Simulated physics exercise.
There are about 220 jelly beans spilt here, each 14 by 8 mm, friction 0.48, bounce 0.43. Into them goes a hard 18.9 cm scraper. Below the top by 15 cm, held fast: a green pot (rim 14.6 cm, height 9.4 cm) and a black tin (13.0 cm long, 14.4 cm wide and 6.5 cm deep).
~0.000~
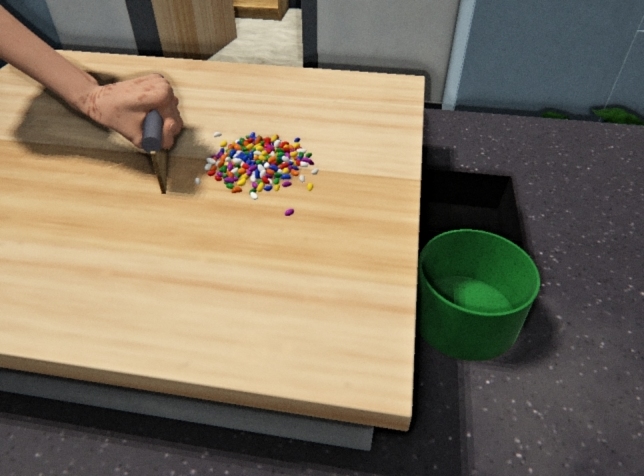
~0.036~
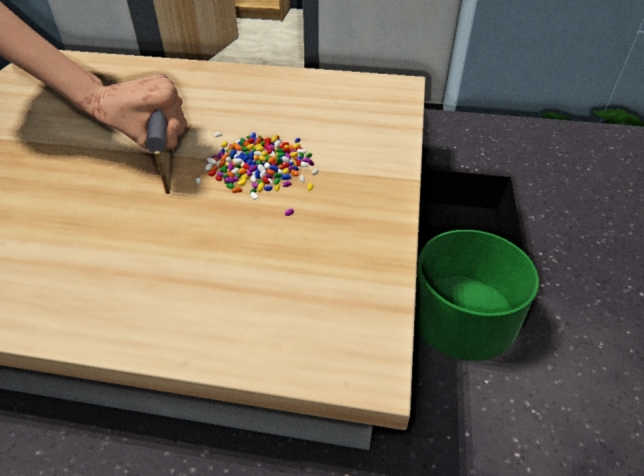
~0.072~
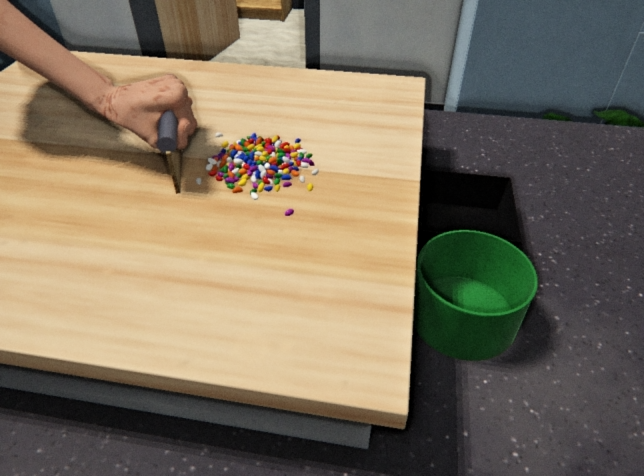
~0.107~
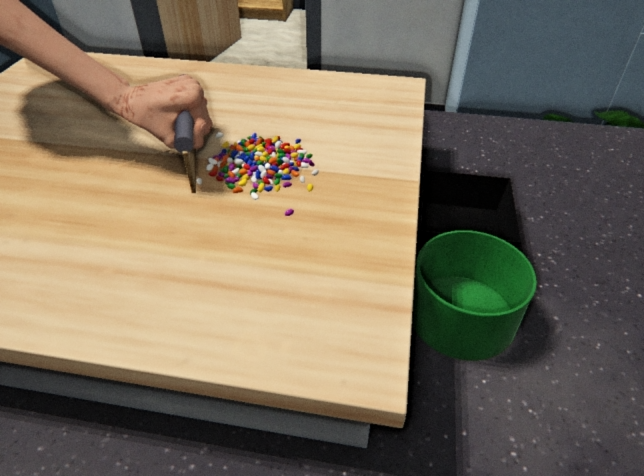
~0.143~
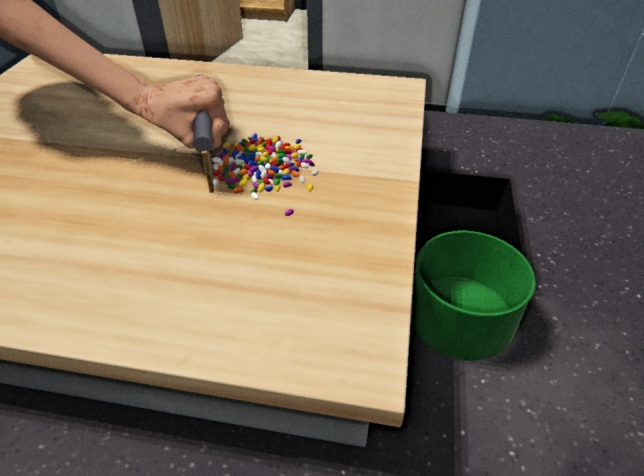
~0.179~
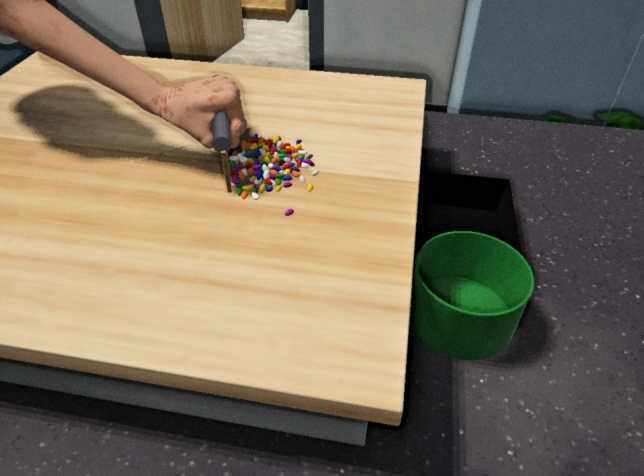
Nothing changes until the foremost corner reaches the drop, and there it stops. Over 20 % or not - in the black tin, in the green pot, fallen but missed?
Black tin: Over. Green pot: Not over. Fallen but missed: Not over.
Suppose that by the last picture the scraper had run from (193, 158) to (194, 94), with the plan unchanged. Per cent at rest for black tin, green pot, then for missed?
Final split - black tin 50, green pot 0, missed 5.
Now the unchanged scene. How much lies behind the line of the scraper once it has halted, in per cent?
I'd put it close to 15 per cent.
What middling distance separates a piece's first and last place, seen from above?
32 cm.
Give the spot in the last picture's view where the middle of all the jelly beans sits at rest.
Around pixel (455, 228).
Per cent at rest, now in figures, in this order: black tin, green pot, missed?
Black tin at 65 per cent, green pot at 0 per cent, missed at 5 per cent.
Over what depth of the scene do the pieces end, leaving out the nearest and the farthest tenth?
It works out at some 22 centimetres.
After 0.40 s, scraper 23 cm from its start, spill 21 cm wide; still on top 100 %.
Then, at 0.63 s, scraper 34 cm from its start, spill 26 cm wide; black tin 10 %, off the edge, not caught 25 %, still on top 65 %.
Then, at 0.82 s, scraper 34 cm from its start, spill 27 cm wide; black tin 60 %, off the edge, not caught 10 %, still on top 30 %.
In the end, at 1.8 s, green pot 0 %, black tin 65 %, fallen but missed 5 %, still on top 30 %.
